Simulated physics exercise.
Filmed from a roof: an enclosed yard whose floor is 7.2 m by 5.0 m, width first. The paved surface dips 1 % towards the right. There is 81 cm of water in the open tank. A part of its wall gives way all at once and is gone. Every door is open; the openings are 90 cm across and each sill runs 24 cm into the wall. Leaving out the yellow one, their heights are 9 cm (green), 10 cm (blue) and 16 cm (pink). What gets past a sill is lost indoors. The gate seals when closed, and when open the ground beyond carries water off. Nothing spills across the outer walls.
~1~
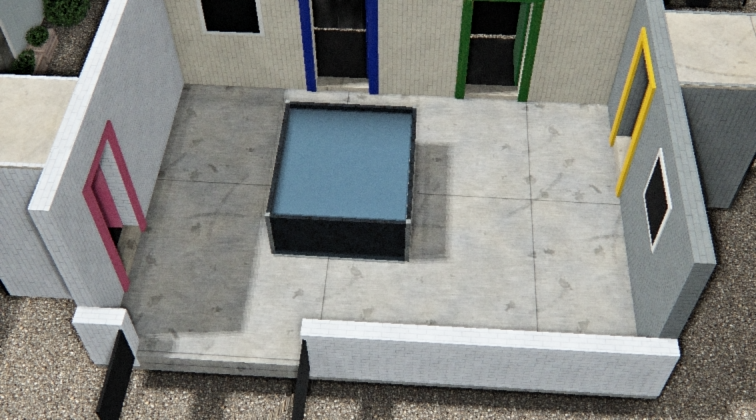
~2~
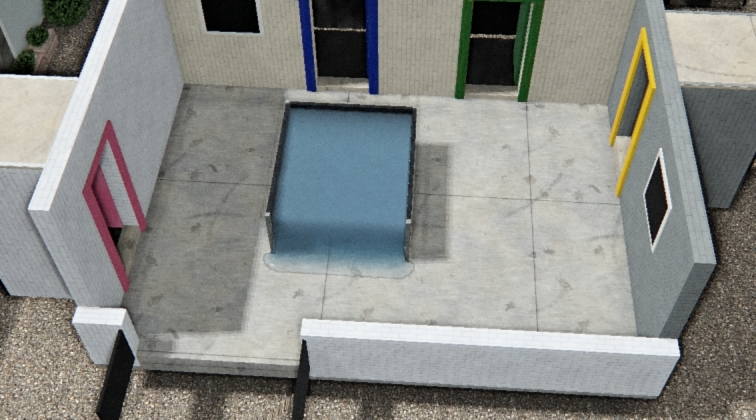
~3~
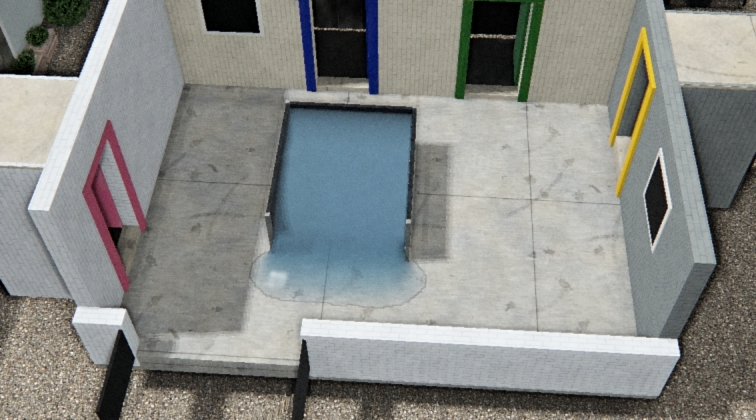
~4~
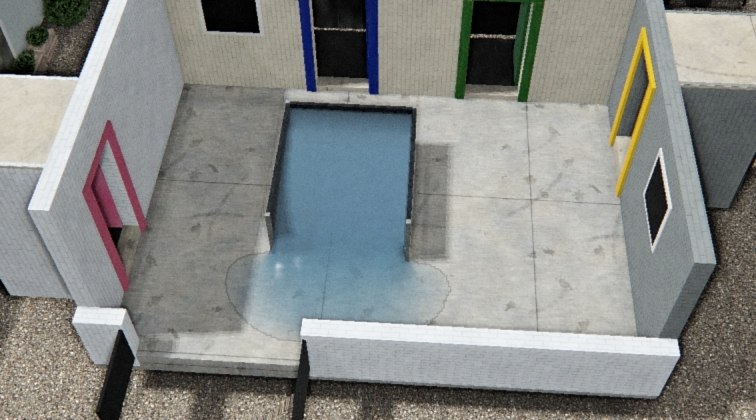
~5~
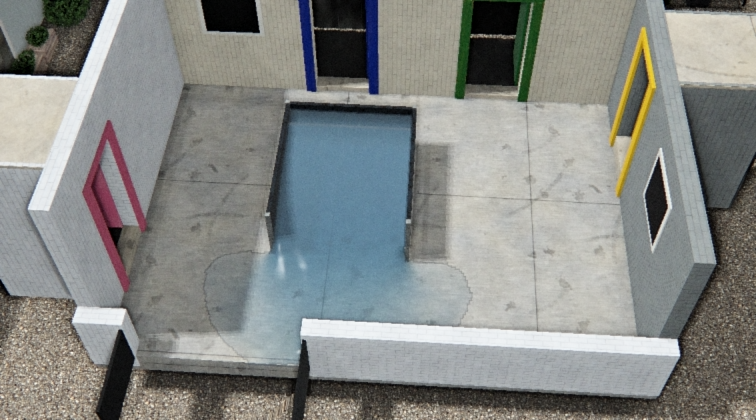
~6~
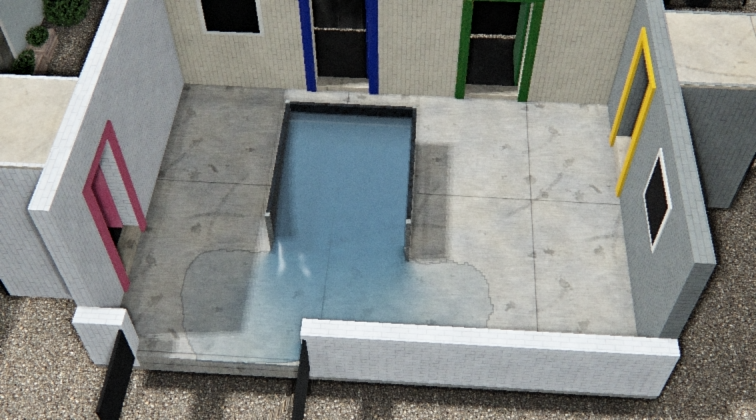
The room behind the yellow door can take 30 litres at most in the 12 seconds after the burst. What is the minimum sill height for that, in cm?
About 7 cm.
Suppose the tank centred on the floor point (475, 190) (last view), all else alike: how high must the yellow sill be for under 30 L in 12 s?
Then roughly 12.5 cm.
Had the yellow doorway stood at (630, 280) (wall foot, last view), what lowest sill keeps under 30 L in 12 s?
About 19 cm.
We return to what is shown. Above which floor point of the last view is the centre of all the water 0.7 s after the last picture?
Around (353, 253).
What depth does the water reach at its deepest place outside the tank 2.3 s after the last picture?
Up to some 36 cm.
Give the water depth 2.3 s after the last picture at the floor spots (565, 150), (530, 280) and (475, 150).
In that order: 1, 5 and 0 cm.
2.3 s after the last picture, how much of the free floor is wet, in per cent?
Near 45 per cent is wet.
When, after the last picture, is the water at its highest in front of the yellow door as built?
At about 8.0 s.
Then, 0.7 s after the last picture water covers 25 % of the floor, deepest (55 cm) near (336, 340); it has not reached the yellow door.
Then, 2.3 s after the last picture water covers 45 % of the floor, deepest (36 cm) near (629, 370); 6 cm at the yellow door, 0 litres in over its 26 cm sill.
Then, 11.3 s after the last picture water covers 95 % of the floor, deepest (10 cm) near (629, 370); 9 cm at the yellow door, 0 litres in over its 26 cm sill.
At the yellow door as built, the water peaked near 11 cm, 8.1 s after the last picture.
Run again over the same 12 s with other heights there, 47 litres in over 6 cm, 18 litres over 8 cm. The limit of 30 litres is kept from about 7 cm up.
